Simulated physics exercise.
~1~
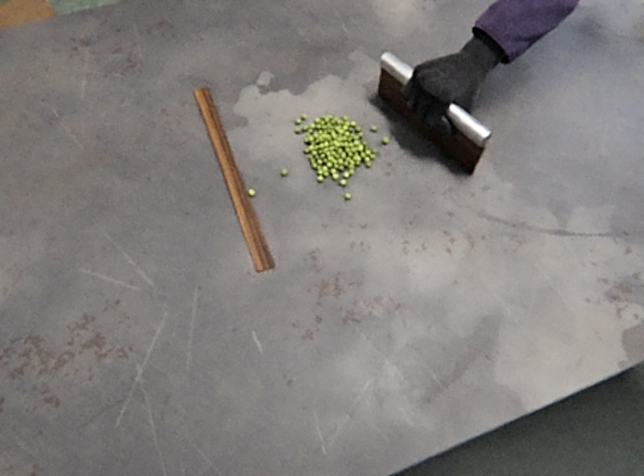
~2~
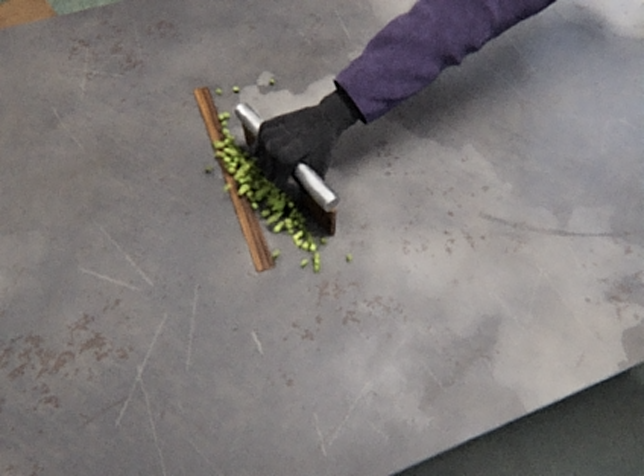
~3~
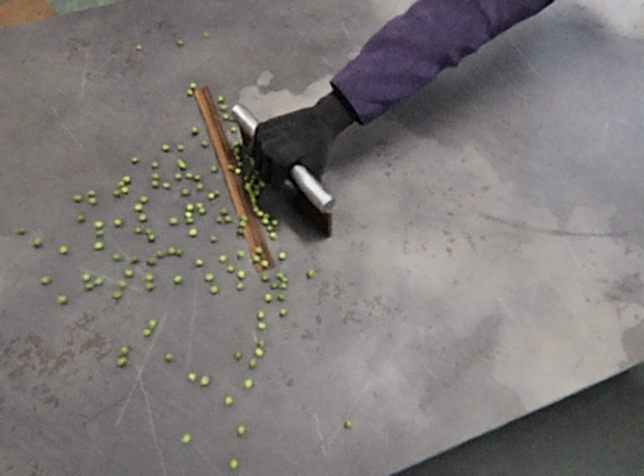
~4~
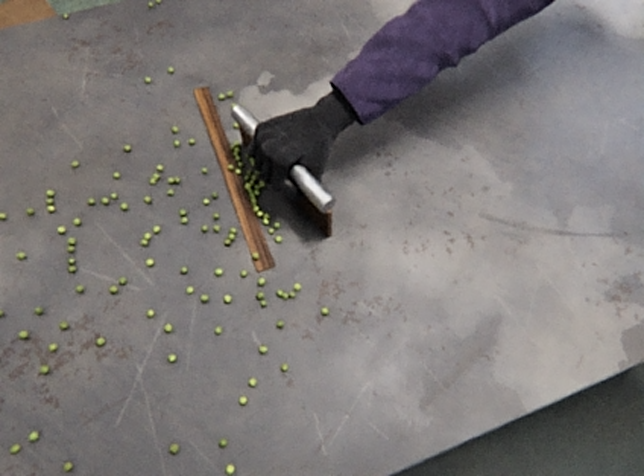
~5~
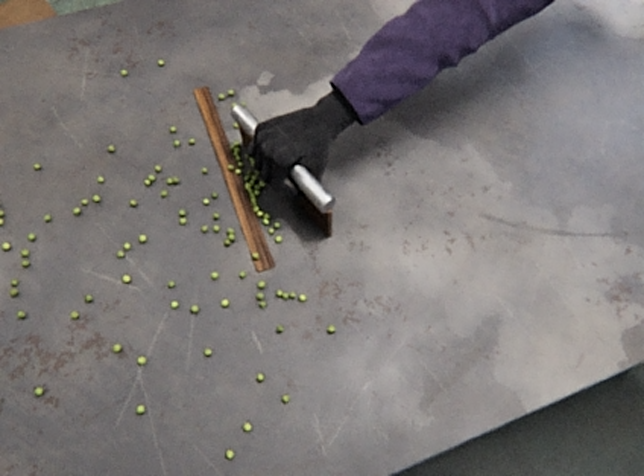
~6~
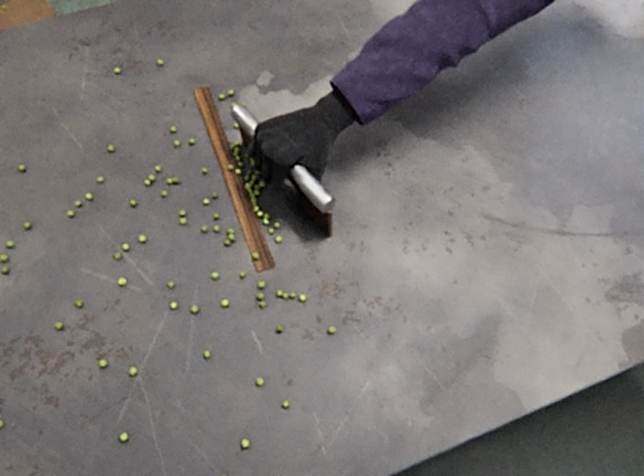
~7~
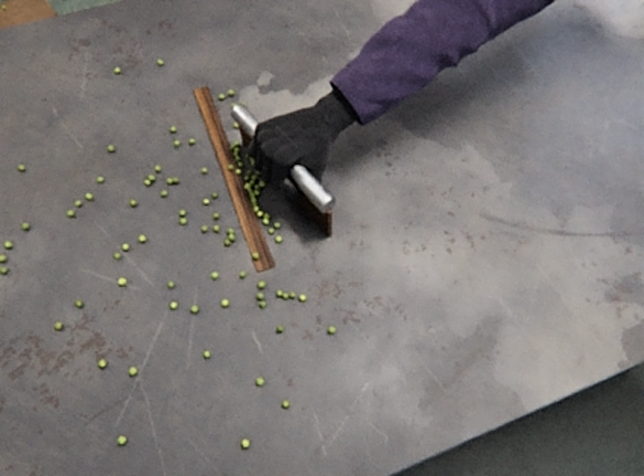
A gloved hand sweeps green peas left with a scraper, scattering many past a fixed strip.
